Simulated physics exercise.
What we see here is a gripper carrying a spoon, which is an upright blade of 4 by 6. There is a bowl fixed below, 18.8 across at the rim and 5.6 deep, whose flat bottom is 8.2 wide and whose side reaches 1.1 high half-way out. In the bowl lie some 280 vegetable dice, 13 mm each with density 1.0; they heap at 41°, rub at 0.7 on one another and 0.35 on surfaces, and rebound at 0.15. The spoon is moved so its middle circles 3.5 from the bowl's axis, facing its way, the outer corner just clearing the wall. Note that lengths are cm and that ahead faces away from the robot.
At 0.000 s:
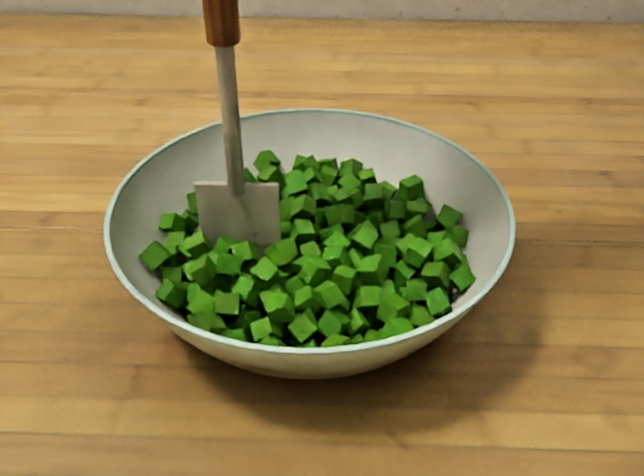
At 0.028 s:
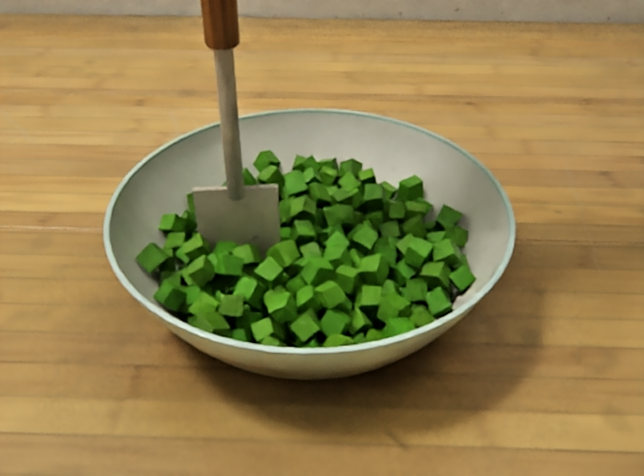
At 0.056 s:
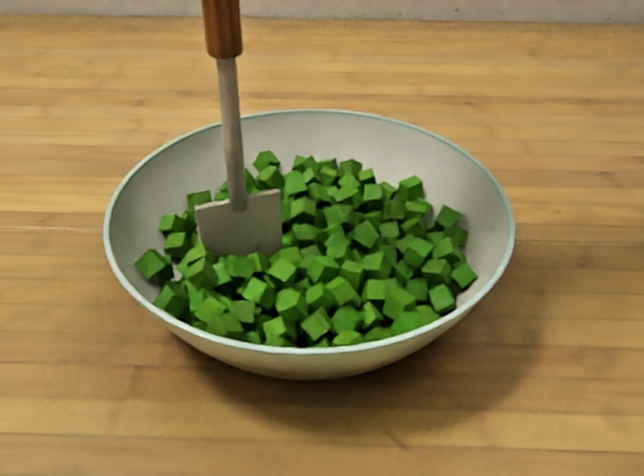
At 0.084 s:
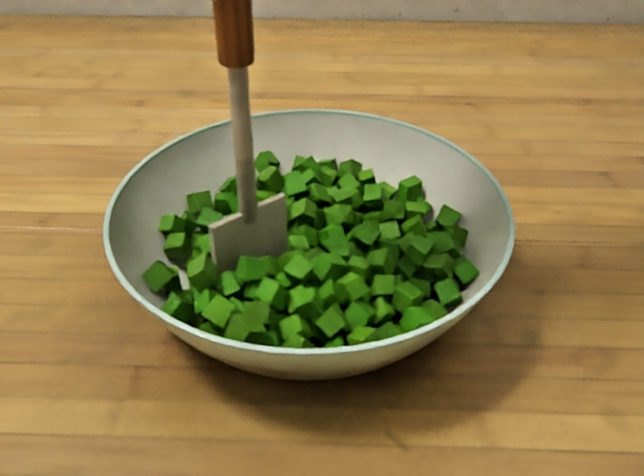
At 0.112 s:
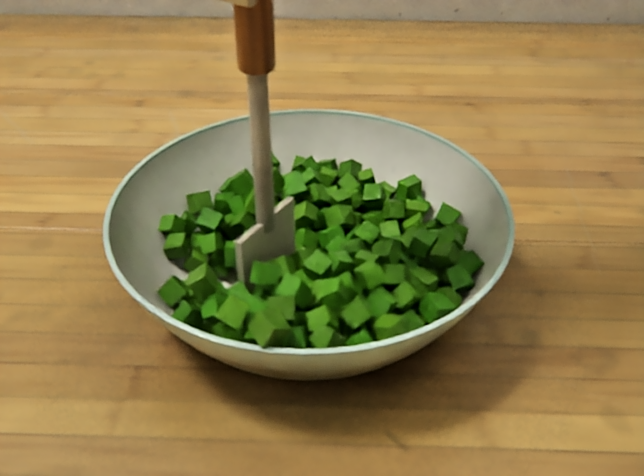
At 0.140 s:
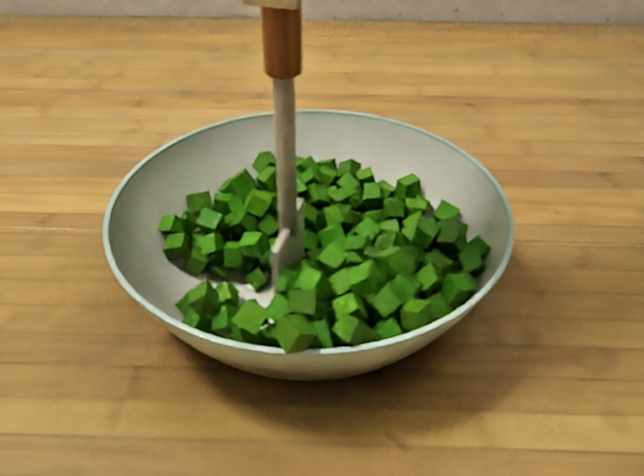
A flat metal blade with a wooden handle swept through green cubes in a pale bowl, moving rightward and toward the viewer while turning edge-on, pushing cubes aside and baring some of the bowl's bottom.
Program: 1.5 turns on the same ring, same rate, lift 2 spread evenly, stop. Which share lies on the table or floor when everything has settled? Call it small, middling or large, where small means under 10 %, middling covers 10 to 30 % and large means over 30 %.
I would call it middling.
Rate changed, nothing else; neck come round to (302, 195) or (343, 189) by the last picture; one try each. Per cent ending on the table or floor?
First try: Around 20 %; second try: Around 35 %.
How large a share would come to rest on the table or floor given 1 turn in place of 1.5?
About 15 per cent.
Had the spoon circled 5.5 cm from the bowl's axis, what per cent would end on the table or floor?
Some 35 percent would.
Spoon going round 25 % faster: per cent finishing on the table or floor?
Then roughly 25 per cent.
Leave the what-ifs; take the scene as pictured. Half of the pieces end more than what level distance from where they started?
I'd put it at roughly 9 centimetres.
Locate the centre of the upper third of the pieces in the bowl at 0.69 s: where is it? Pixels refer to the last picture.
It is centred roughly at (275, 302).
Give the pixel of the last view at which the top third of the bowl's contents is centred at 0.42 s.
I'd point to somewhere close to (299, 142).
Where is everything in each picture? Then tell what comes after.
The first picture shows the spoon neck at (234, 156), 0° round; upper third of the load around (312, 252), from x 155 to 460, top at y 165; 279 in the bowl.
The second picture shows the spoon neck at (233, 160), 6° round; upper third of the load around (311, 254), from x 155 to 460, top at y 165.
The third picture shows the spoon neck at (236, 171), 23° round; upper third of the load around (313, 260), from x 150 to 460, top at y 165.
The fourth picture shows the spoon neck at (246, 182), 41° round; upper third of the load around (315, 269), from x 160 to 465, top at y 165.
The fifth picture shows the spoon neck at (264, 190), 60° round; upper third of the load around (332, 277), from x 175 to 470, top at y 165.
The sixth picture shows the spoon neck at (287, 195), 78° round; upper third of the load around (354, 281), from x 175 to 475, top at y 165; 279 in the bowl.
After 0.42 s, 257° round, highest piece 8 above the table; 241 in the bowl, 24 on the table or floor, 14 in flight or on the tool.
After 0.69 s, 77° round, highest piece 7 above the table; 220 in the bowl, 54 on the table or floor, 5 in flight or on the tool.
After 1.03 s, 180° round, highest piece 7 above the table; 217 in the bowl, 62 on the table or floor.
After 1.73 s, 180° round, highest piece 7 above the table; 217 in the bowl, 62 on the table or floor.
In the end, 217 in the bowl, 62 on the table or floor. That is 22 % on the table or floor.
